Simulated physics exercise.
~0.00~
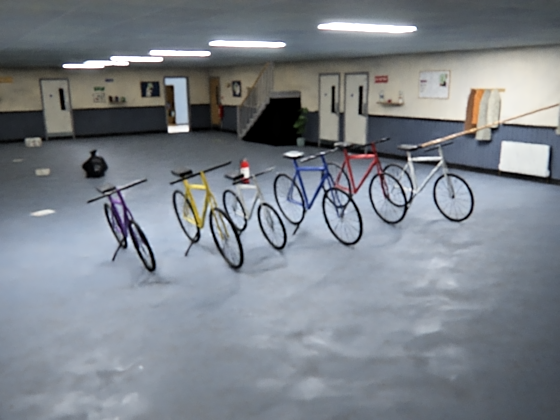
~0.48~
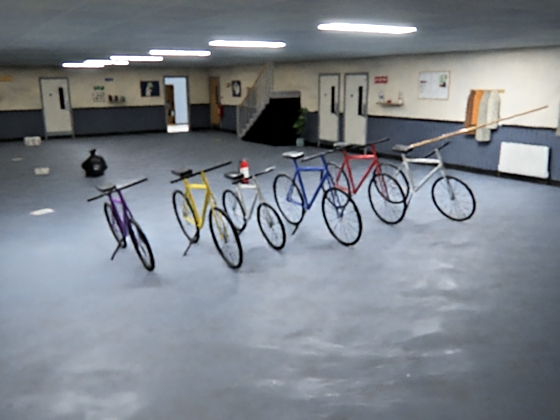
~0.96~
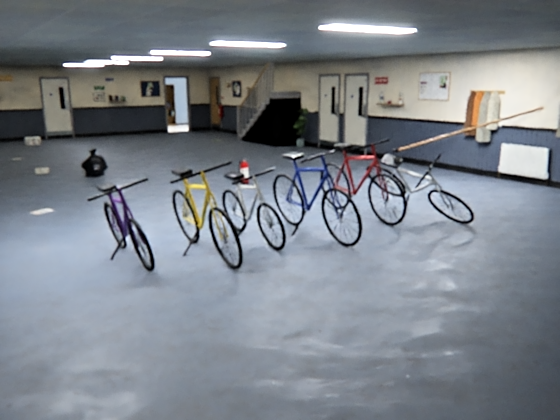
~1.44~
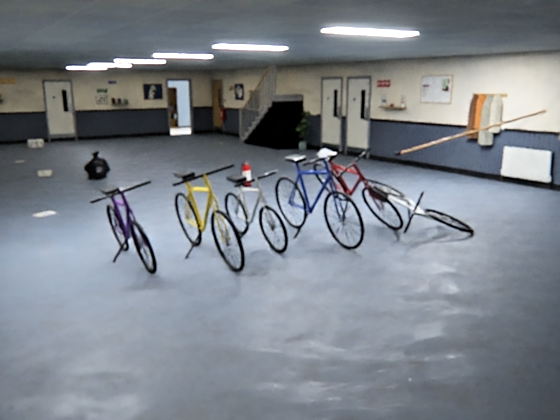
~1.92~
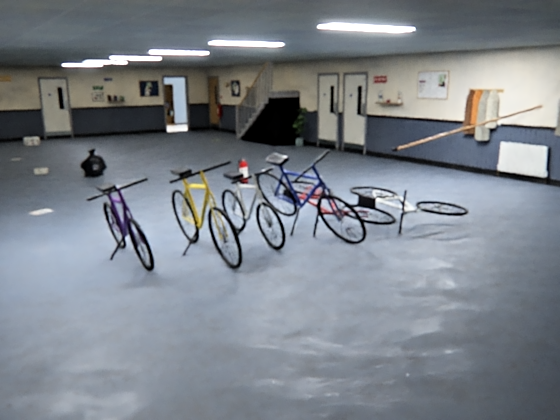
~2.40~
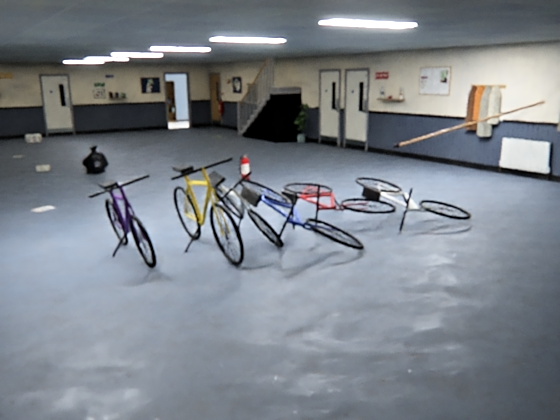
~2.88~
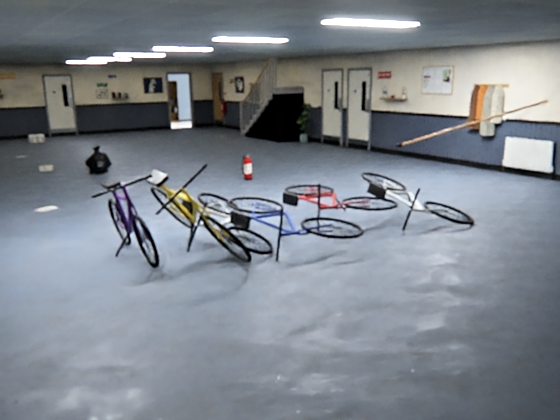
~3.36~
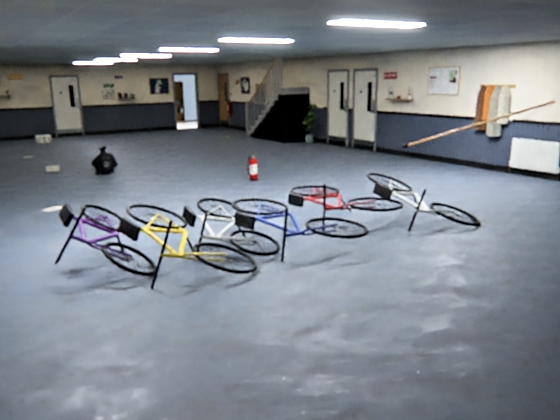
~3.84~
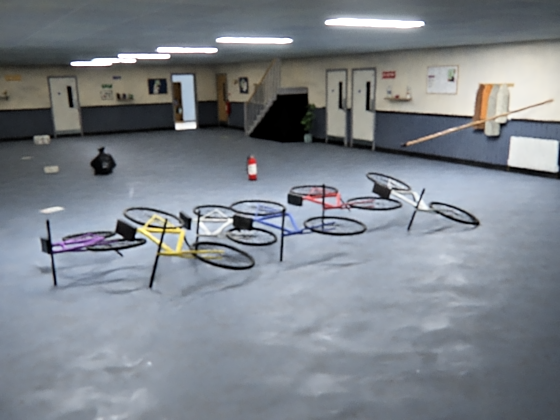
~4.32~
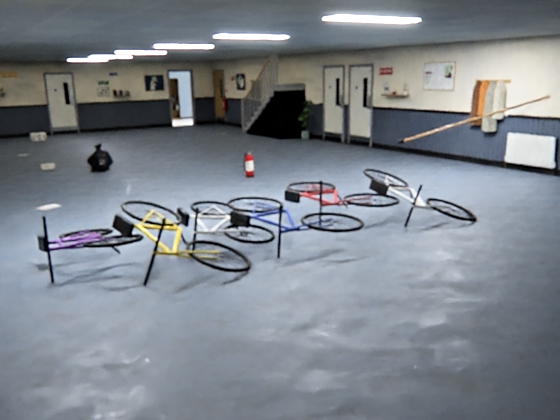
A long pole tipped over the white bicycle at the right end of a row in a large hall, and the red, blue, other white, yellow and purple bikes toppled in turn toward the left, until all six lay on the floor.
